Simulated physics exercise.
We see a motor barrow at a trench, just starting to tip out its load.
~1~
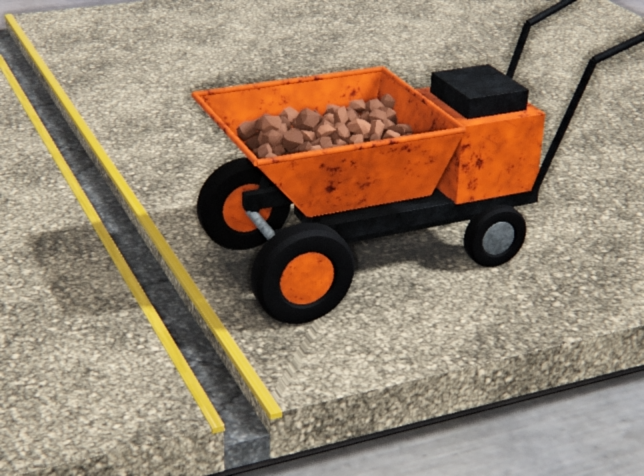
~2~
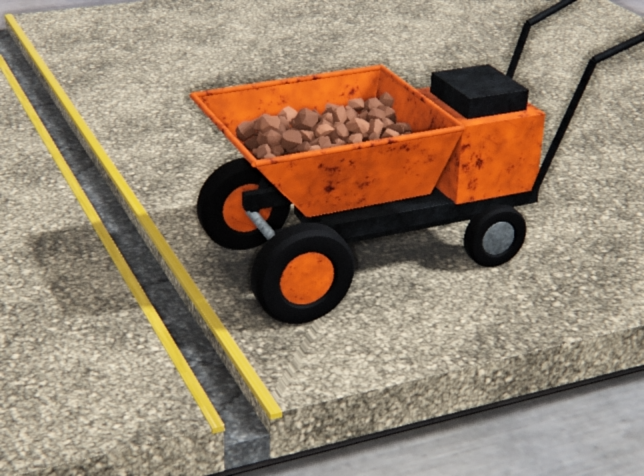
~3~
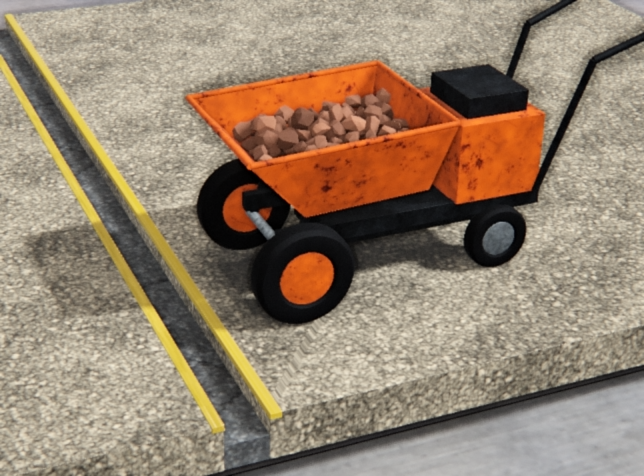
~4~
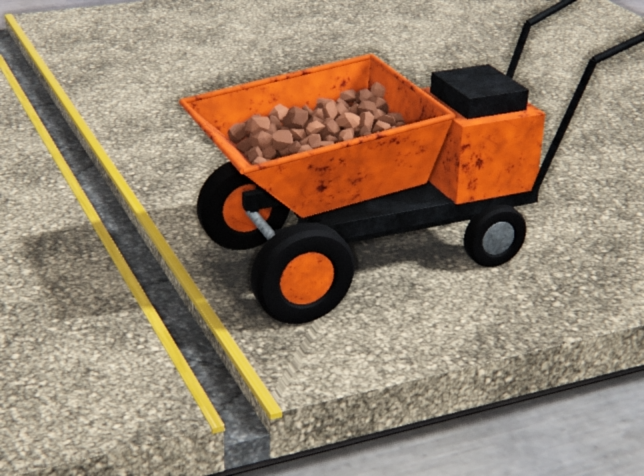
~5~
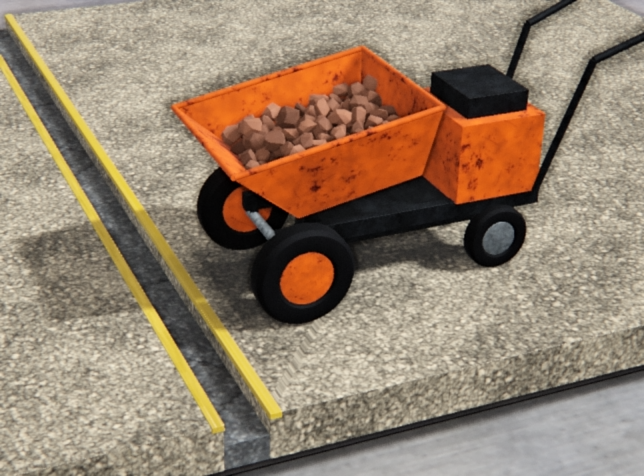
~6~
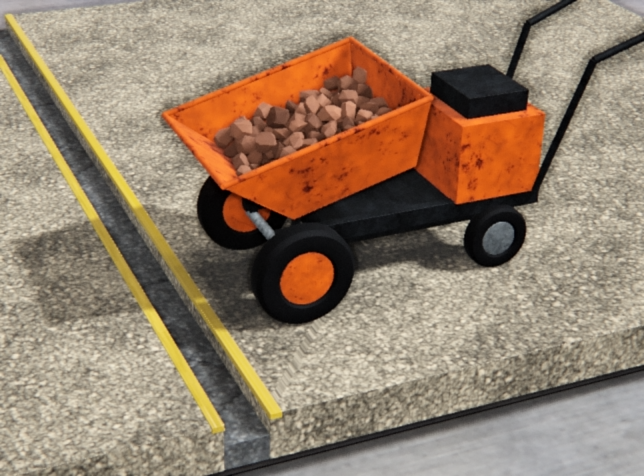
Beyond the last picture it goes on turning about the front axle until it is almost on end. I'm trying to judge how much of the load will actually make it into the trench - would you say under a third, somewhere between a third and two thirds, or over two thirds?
I would say under a third.
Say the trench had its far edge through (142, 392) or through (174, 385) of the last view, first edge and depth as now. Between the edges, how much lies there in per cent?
Close to 40 per cent in the first, close to 0 per cent in the second.
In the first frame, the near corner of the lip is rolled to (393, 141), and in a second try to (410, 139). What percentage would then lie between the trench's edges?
First try: Around 30 %; second try: Around 20 %.
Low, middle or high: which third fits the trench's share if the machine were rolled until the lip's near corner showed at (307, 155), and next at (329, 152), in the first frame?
First in the middle band, then between a third and two thirds.
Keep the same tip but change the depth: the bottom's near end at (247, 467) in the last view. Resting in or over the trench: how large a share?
Something close to 0 per cent.
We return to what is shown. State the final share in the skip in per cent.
It works out to some 25 percent.
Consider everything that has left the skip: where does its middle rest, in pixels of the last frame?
(83, 314).
Soon after the last picture, skip tipped steeply; all in the skip.
A little later, skip tipped right over; about two thirds in the skip; about a third beyond it; a stray few falling.
Later still, skip tipped right over; about a quarter in the skip; most beyond it.
At rest, skip tipped right over; about a quarter in the skip; a stray few in or heaped over the trench; most beyond it.
